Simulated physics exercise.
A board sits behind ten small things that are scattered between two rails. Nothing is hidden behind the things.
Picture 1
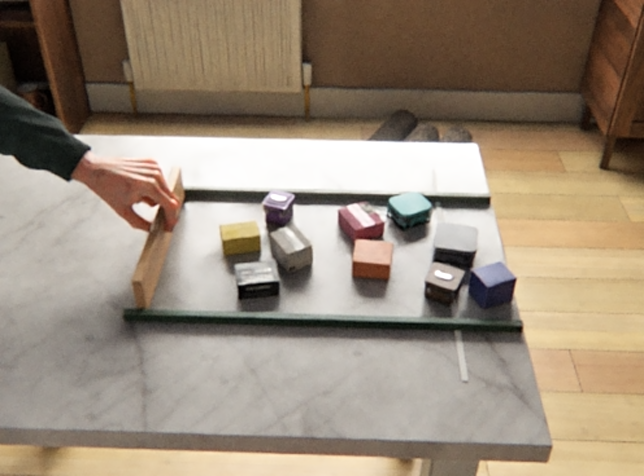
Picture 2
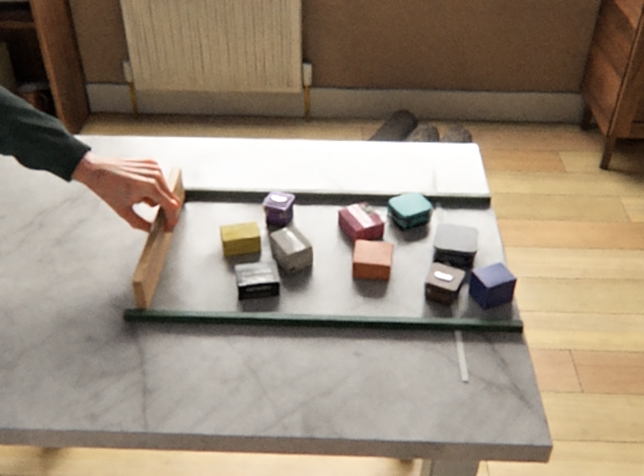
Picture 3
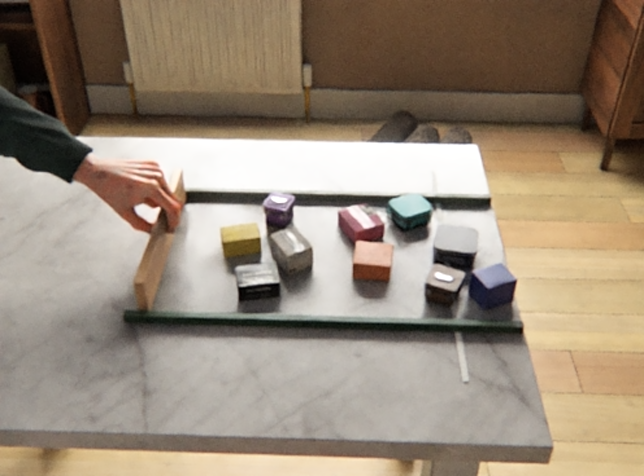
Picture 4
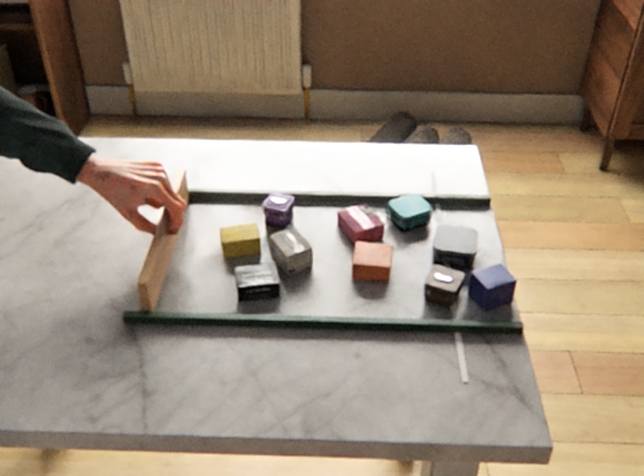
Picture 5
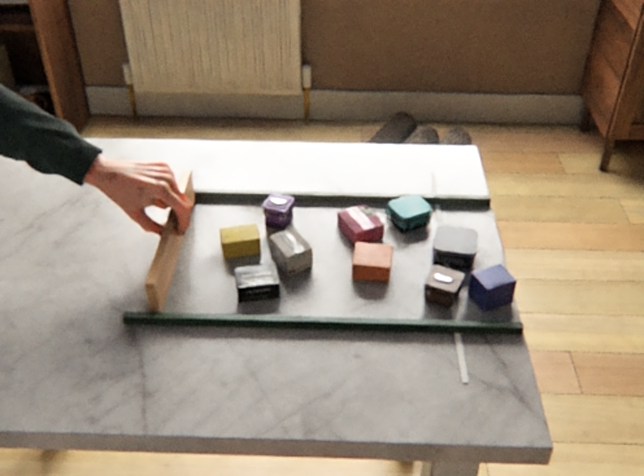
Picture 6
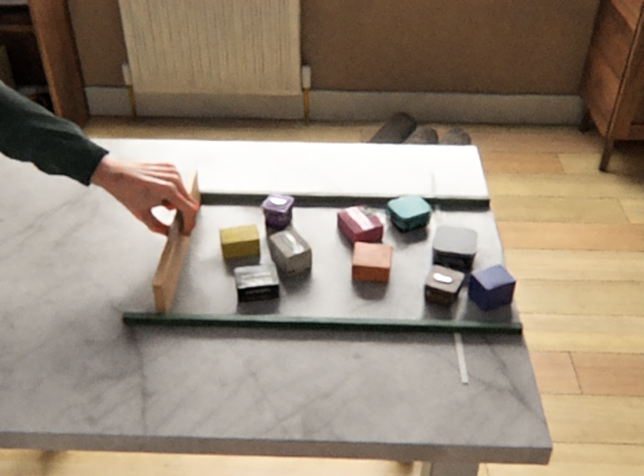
The clip opens on a marble table where a hand grips an upright wooden board behind ten small objects scattered between two dark green rails. The board stays nearly still at first, then the hand slides it slightly to the right, while the small blocks and cases show no clear movement.
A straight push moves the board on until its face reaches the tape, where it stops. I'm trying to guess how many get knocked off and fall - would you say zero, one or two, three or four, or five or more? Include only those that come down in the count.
I would say three or four.
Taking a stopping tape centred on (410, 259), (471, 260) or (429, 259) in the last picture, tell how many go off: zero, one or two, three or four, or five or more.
Lab note - count at each of the three spots: Not one; at least five; one to two.
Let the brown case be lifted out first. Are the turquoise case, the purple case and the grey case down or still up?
In that case the turquoise case goes off the edge, the purple case stays where it is, the grey case goes off the edge.
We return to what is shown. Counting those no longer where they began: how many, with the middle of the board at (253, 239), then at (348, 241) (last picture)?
That makes 3 at the first spot and 9 at the second.
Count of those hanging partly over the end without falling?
That adds up to 3.
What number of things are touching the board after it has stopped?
Tally at the end: 4.
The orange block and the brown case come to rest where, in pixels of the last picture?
Looks like one lands around (511, 281), and the other around (516, 309).
Early on, none off yet; blue block at rest near (492, 288); grey case at rest near (454, 248); brown case at rest near (443, 288).
A while later, none off yet; blue block travelled a little near (505, 294); grey case at rest near (456, 248); brown case travelled about its own width near (461, 299).
Finally, the number that fall off is three or four; lost, turquoise case, grey case and blue block.
